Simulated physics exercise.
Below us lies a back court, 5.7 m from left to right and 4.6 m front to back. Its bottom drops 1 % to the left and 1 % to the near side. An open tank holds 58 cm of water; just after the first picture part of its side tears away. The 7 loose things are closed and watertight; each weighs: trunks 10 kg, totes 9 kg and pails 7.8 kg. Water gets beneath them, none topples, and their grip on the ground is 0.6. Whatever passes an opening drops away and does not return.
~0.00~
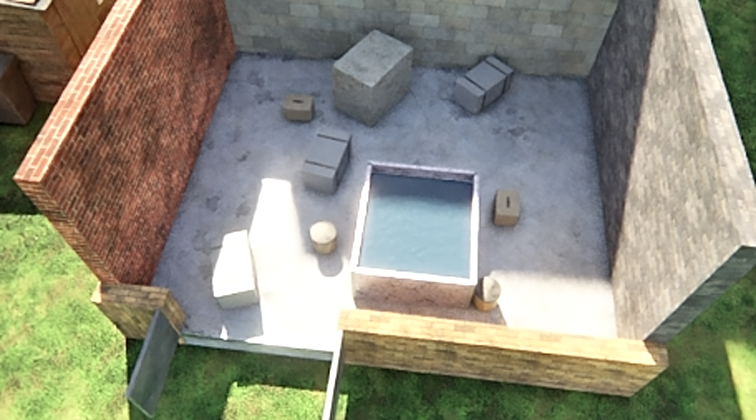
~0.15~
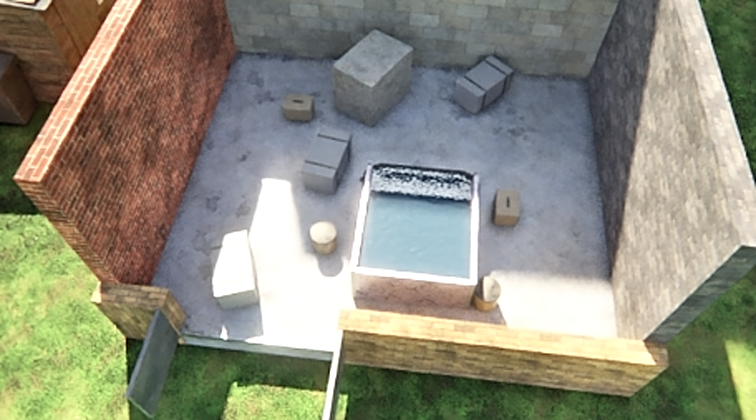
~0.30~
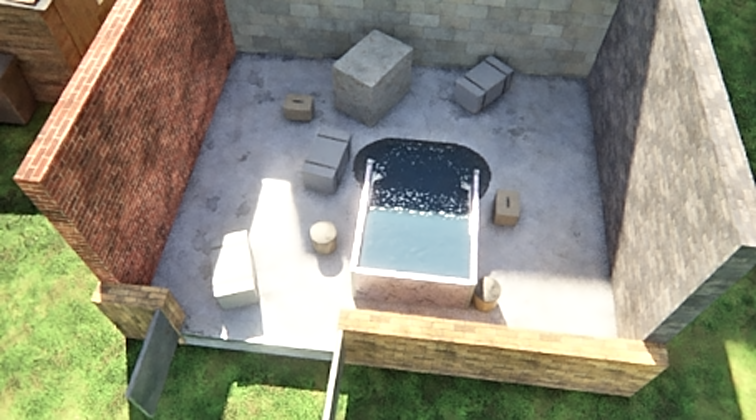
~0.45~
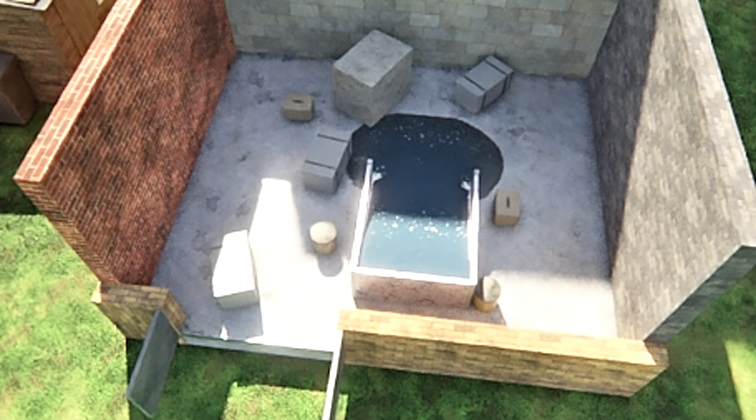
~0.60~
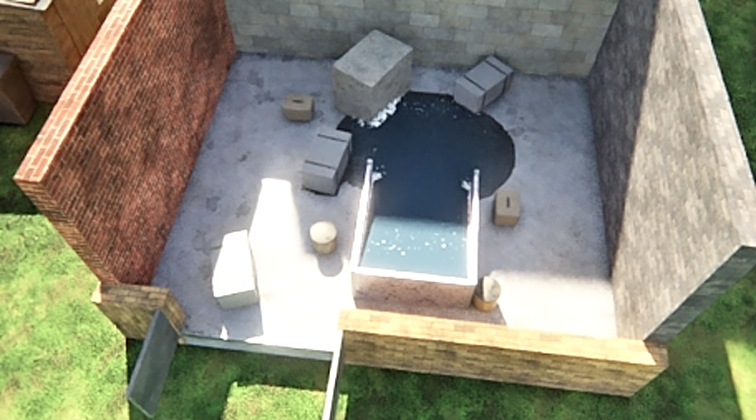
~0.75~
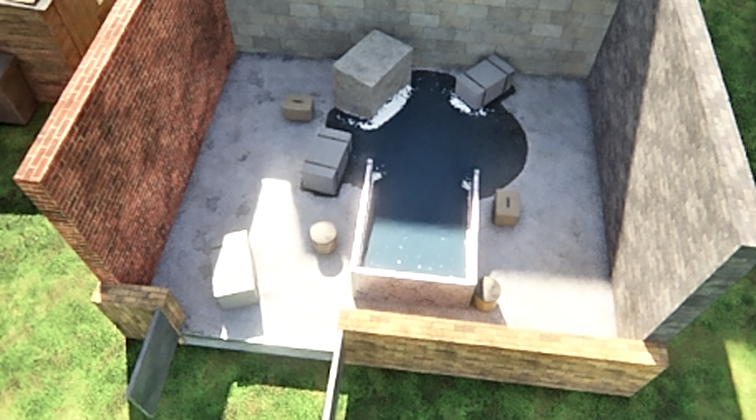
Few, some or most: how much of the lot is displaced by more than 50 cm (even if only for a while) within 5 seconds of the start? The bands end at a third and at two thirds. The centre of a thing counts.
It is not even a third.
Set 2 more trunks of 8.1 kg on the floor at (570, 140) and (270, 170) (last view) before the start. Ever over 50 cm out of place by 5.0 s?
In that order: Over, less.
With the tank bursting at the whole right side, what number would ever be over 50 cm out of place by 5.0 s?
Then 4.
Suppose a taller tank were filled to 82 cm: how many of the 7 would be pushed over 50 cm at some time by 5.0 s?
Then 3.
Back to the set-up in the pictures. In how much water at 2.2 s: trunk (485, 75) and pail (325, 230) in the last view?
Roughly 18 and 0 cm.
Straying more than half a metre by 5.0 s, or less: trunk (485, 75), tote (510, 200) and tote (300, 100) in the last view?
In that order: More, under, over.
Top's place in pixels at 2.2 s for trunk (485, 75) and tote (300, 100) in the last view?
Near (533, 58) and (257, 100).
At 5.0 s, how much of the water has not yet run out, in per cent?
About 100 per cent.
After 1.1 s 0 of 7 are over 50 cm from their spots; 0 afloat.
After 2.2 s 2 of 7 are over 50 cm from their spots; 1 afloat.
After 3.5 s 2 of 7 are over 50 cm from their spots; 1 afloat.
After 5.0 s 2 of 7 are over 50 cm from their spots, and 2 have been at some point; 1 afloat.
